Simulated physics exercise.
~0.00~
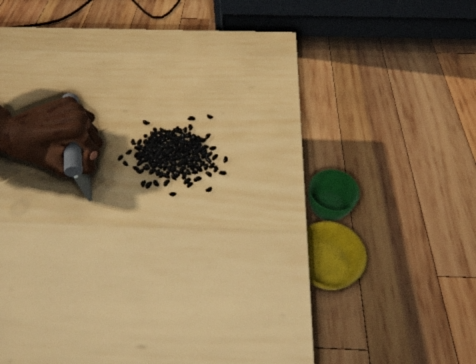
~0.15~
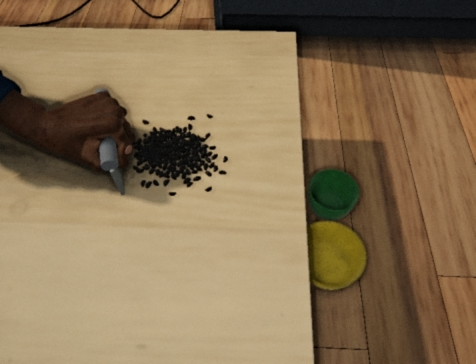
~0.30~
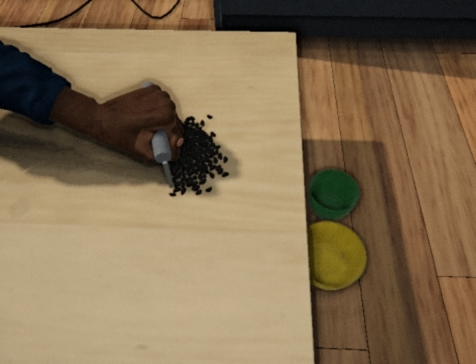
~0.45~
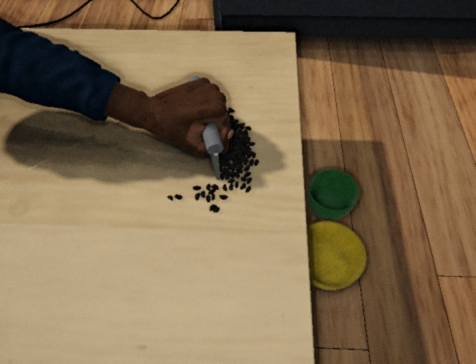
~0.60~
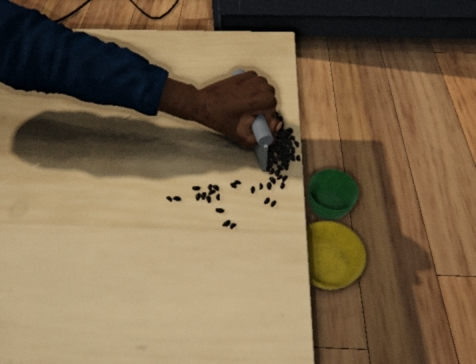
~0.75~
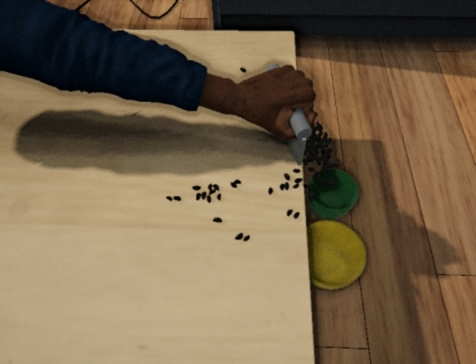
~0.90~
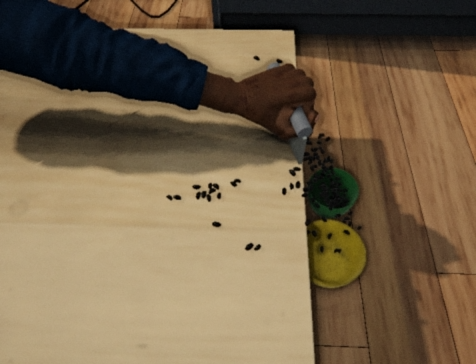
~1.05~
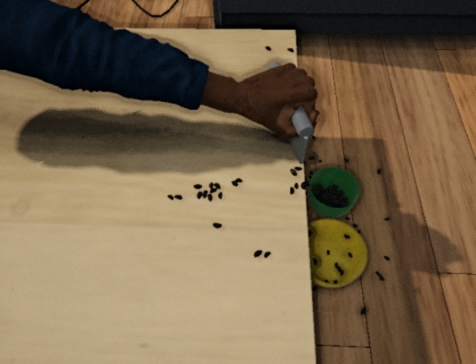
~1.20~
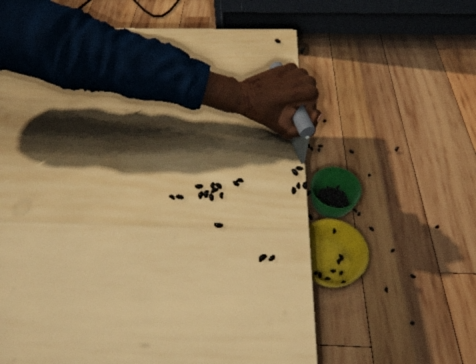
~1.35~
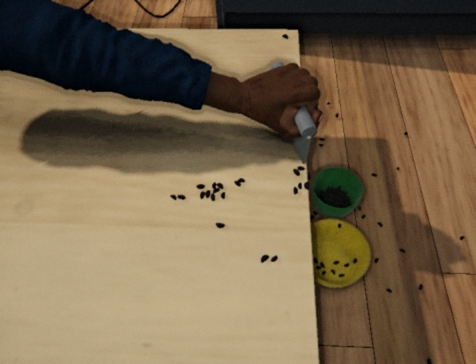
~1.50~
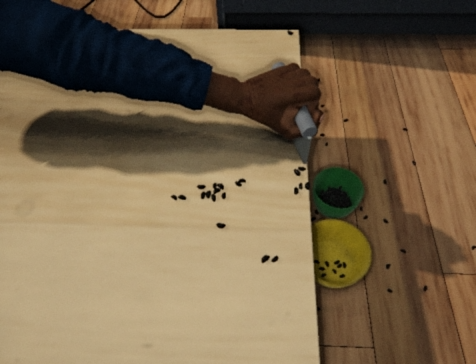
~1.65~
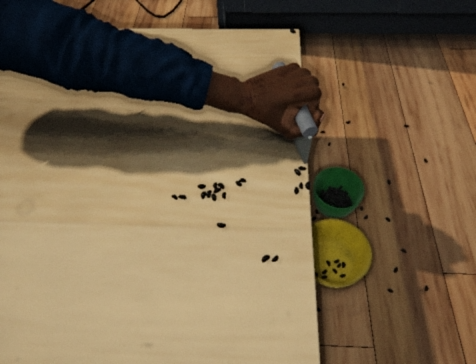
On a pale wooden board, a hand scrapes black beans right, spilling many into the green bowl.
